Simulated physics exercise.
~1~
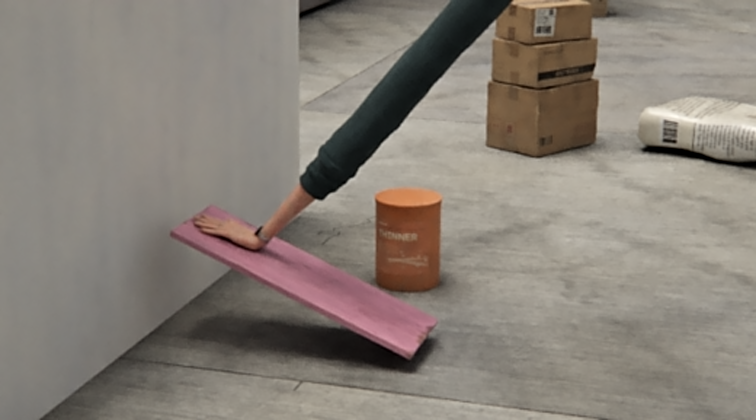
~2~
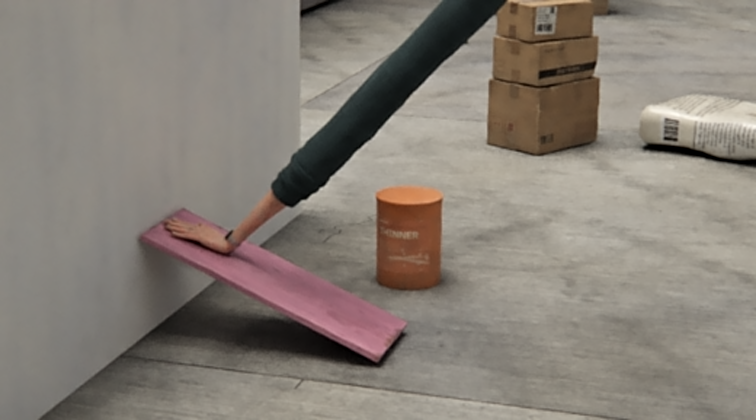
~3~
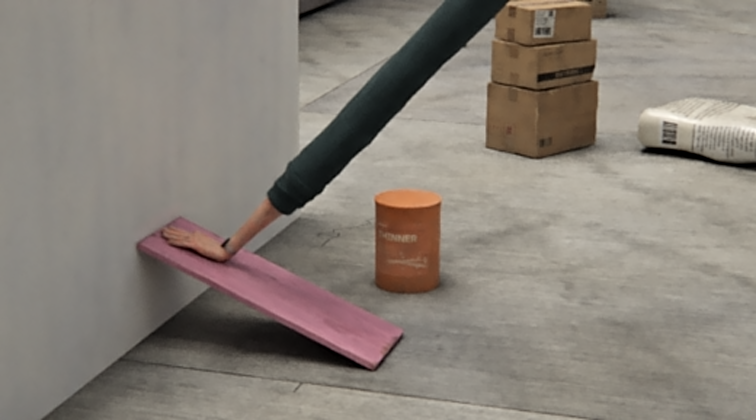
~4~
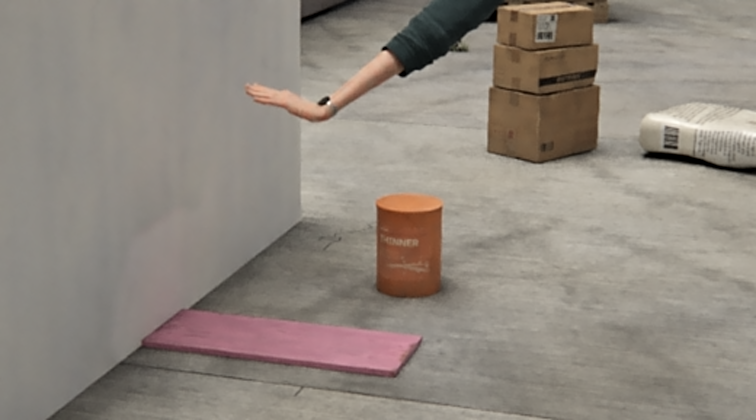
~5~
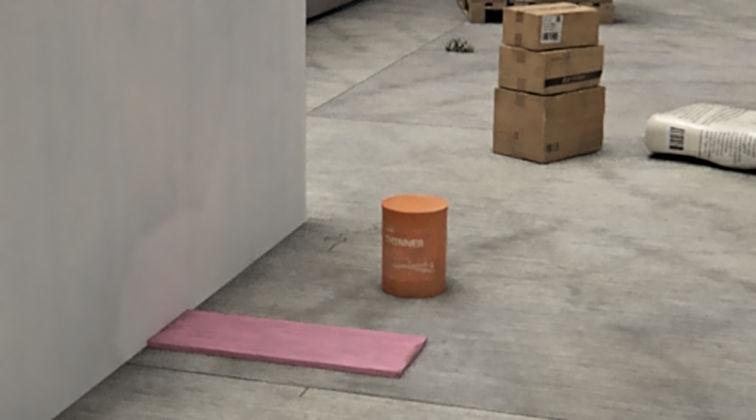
The clip opens on a hand in a dark green sleeve holding a pink board at a slant above a concrete floor, beside a pale wall, with an orange pail standing nearby and stacked boxes behind. The hand moves the board to the left until its upper end meets the wall and its lower end rests on the floor. It lowers the board slightly and steadies it there. Then the fingers let go and the arm draws back as the board slides down. At the end the board lies flat beside the wall, and the pail still stands in its place.
